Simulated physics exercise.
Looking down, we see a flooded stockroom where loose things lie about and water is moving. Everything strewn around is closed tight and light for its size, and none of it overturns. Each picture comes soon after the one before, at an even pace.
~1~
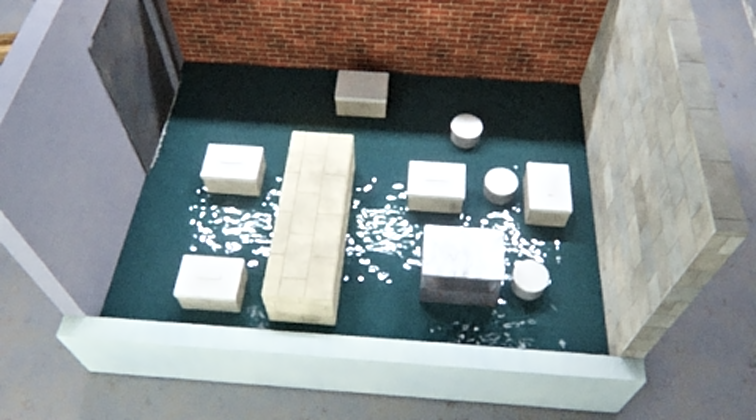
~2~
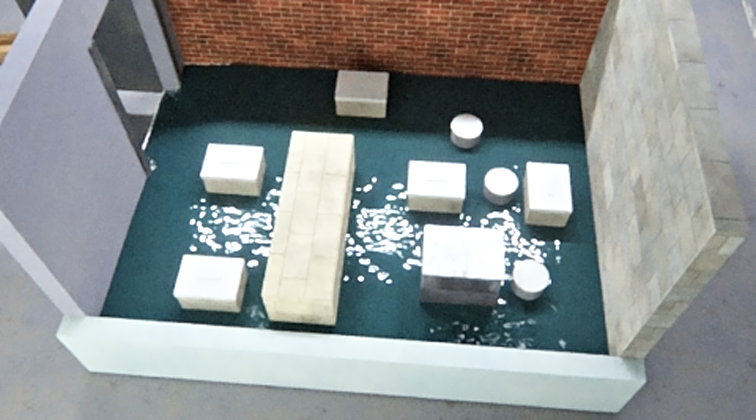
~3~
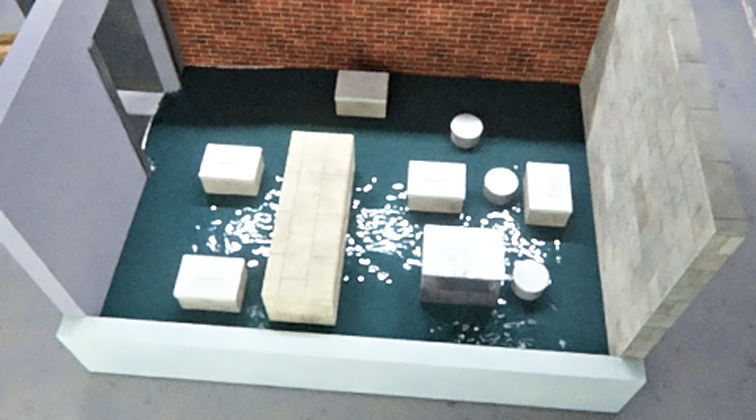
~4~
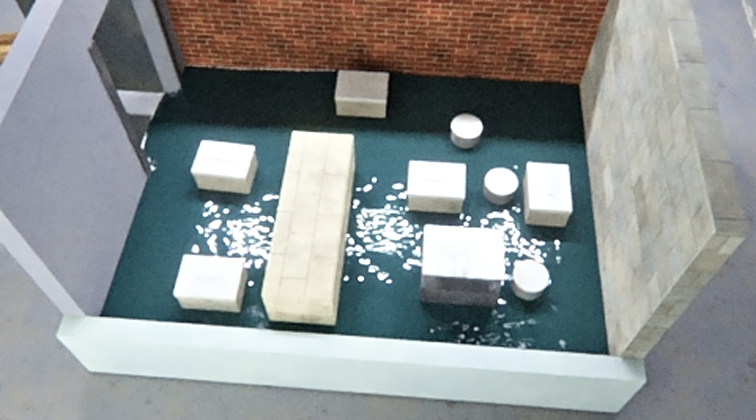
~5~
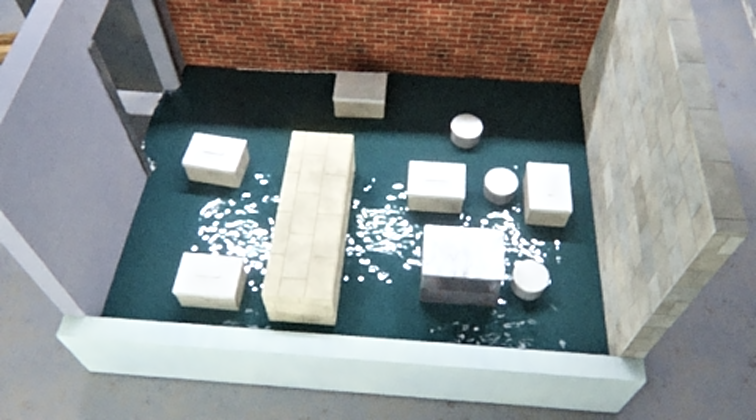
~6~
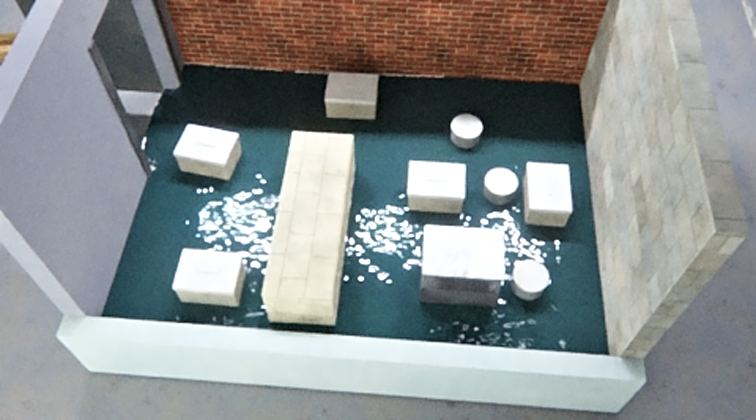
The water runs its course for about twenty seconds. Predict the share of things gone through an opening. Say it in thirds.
The fraction ends up in the one-to-two-thirds band.
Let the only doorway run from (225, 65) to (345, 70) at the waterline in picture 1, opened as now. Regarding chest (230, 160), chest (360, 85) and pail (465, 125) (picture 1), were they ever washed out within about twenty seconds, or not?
In sequence - departs, departs, departs.
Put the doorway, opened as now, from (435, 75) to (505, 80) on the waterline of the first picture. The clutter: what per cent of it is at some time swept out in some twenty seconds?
Close to 80 %, I think.
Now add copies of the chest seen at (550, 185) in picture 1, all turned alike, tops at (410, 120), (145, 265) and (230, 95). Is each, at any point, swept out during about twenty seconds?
Okay, one at a time: Gets out, next gets out, last gets out.
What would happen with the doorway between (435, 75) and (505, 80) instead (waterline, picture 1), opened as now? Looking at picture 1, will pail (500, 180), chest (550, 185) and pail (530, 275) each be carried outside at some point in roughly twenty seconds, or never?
Taking them in turn, the first is flushed away, the second is flushed away and the third is held back.
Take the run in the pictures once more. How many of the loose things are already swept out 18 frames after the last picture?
That gives 2.
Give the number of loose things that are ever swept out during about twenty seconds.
So the number is 4.
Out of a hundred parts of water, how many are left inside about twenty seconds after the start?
That comes to roughly 38 parts in a hundred.
A moment on, 1 of 8 are out; 7 afloat.
Next, 2 of 8 are out; 6 afloat.
Later, 4 of 8 are out; 1 afloat.
In the end, 4 of 8 are out; 0 afloat.
